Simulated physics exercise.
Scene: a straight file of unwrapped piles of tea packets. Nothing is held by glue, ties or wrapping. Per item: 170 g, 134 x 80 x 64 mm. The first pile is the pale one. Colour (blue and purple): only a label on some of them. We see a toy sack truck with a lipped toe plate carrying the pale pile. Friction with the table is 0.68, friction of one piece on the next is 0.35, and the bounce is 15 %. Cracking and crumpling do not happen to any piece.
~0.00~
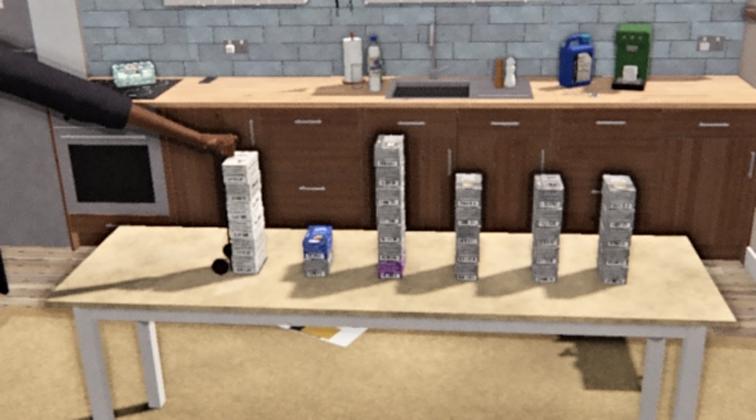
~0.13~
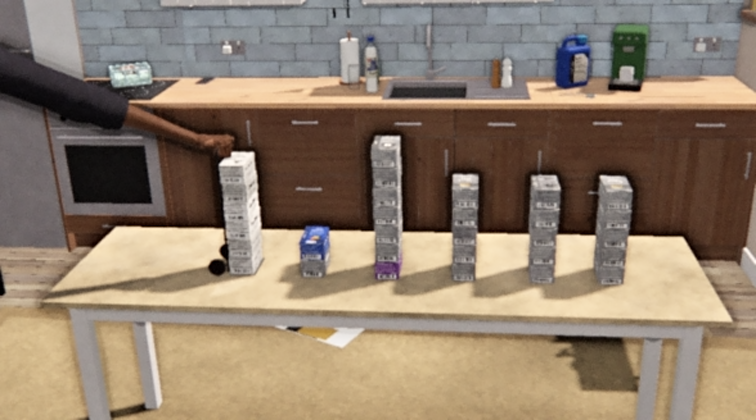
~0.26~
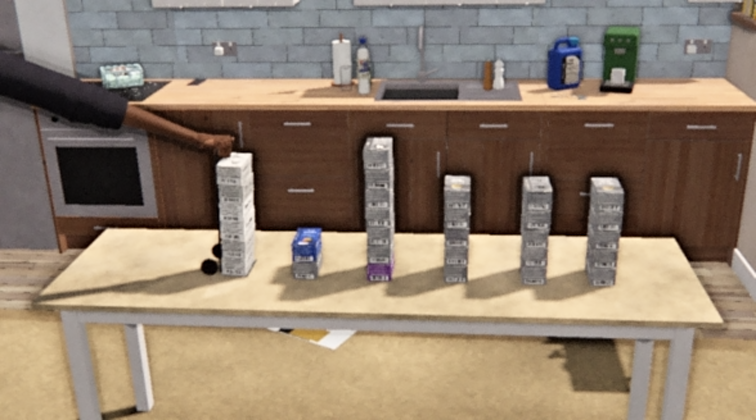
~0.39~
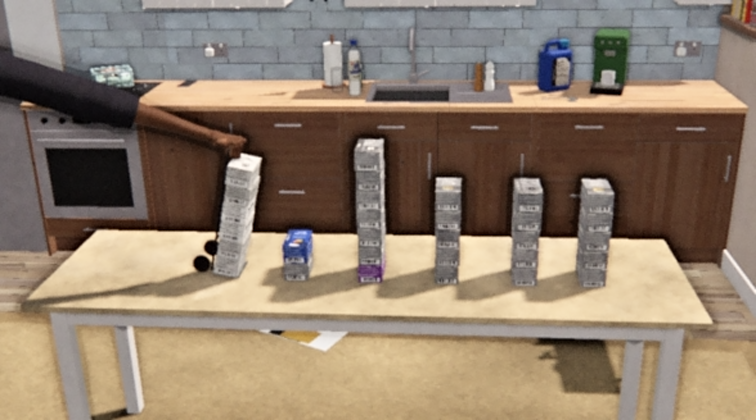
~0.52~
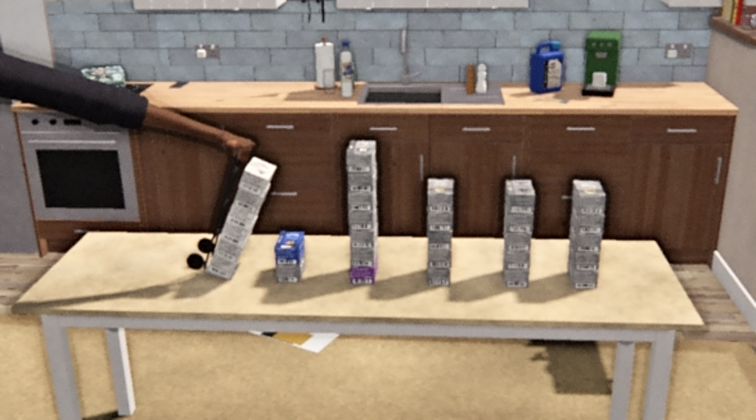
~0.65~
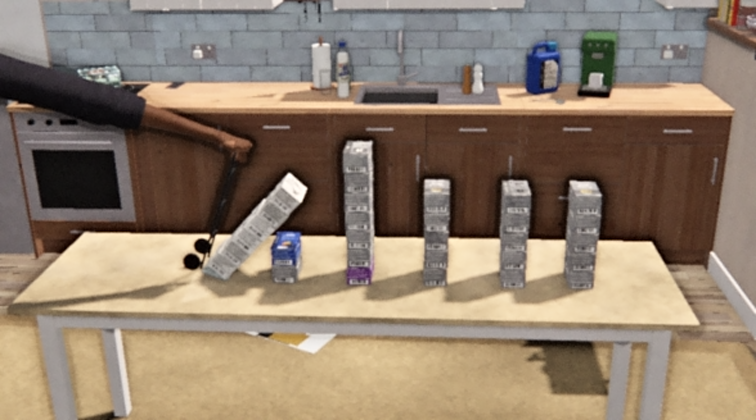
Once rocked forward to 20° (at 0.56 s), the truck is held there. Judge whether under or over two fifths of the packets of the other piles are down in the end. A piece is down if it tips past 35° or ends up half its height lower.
Under two fifths are down.
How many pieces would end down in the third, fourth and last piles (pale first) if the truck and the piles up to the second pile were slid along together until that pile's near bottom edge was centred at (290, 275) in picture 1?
In that case third pile 0, fourth pile 0, last pile 0.
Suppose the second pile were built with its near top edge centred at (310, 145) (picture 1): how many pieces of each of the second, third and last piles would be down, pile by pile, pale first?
Counts down - second: 7; third: 6; last: 4.
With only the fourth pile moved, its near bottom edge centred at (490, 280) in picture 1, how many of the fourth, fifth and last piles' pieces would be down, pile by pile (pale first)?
You'd end with the fourth pile at 0, the fifth at 0 and the last at 0 down.
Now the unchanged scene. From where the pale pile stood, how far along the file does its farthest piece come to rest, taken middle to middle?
Roughly 38 centimetres.
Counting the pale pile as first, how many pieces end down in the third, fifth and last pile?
Tally - third: 0; fifth: 0; last: 0.
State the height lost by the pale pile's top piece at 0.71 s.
Roughly 14 cm.
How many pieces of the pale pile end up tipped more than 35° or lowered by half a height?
Exactly 6 pale pieces do.
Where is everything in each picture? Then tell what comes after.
In the first frame (places mark the middle of the side facing us; the camera pans a little), truck frame (222, 175) 0° forward; blue packet (314, 251); purple packet (390, 270); the rest undisturbed.
Truck frame (219, 176) 0° forward; blue packet (311, 251), in the second frame.
Truck frame 4° forward, top of the pale pile leaning 3°; blue packet (303, 253); the rest undisturbed, in the third frame.
Truck frame (225, 176) 13° forward, top of the pale pile leaning 13°; blue packet (294, 255); the rest undisturbed, in the fourth frame.
Truck frame (230, 178) 19° forward, top of the pale pile leaning 24°; blue packet (286, 256); the rest undisturbed, in the fifth frame.
Truck frame (228, 178) 20° forward, top of the pale pile leaning 44°; purple packet (359, 276); blue packet (283, 257); the rest undisturbed, in the sixth frame.
After 0.71 s, 6 of the pale pile down; none of the 24 other packets down, 1 disturbed; blue packet shifted 8 mm.
After 0.86 s, 6 of the pale pile down; none of the 24 other packets down, 6 disturbed; blue packet shifted 25 mm.
At rest (1.6 s), 6 of the pale pile down; none of the 24 other packets down, 6 disturbed; blue packet shifted 20 mm; purple packet unmoved. That is 0 per cent. As the last picture would show them, middles, blue packet near (292, 248), purple packet near (361, 268).
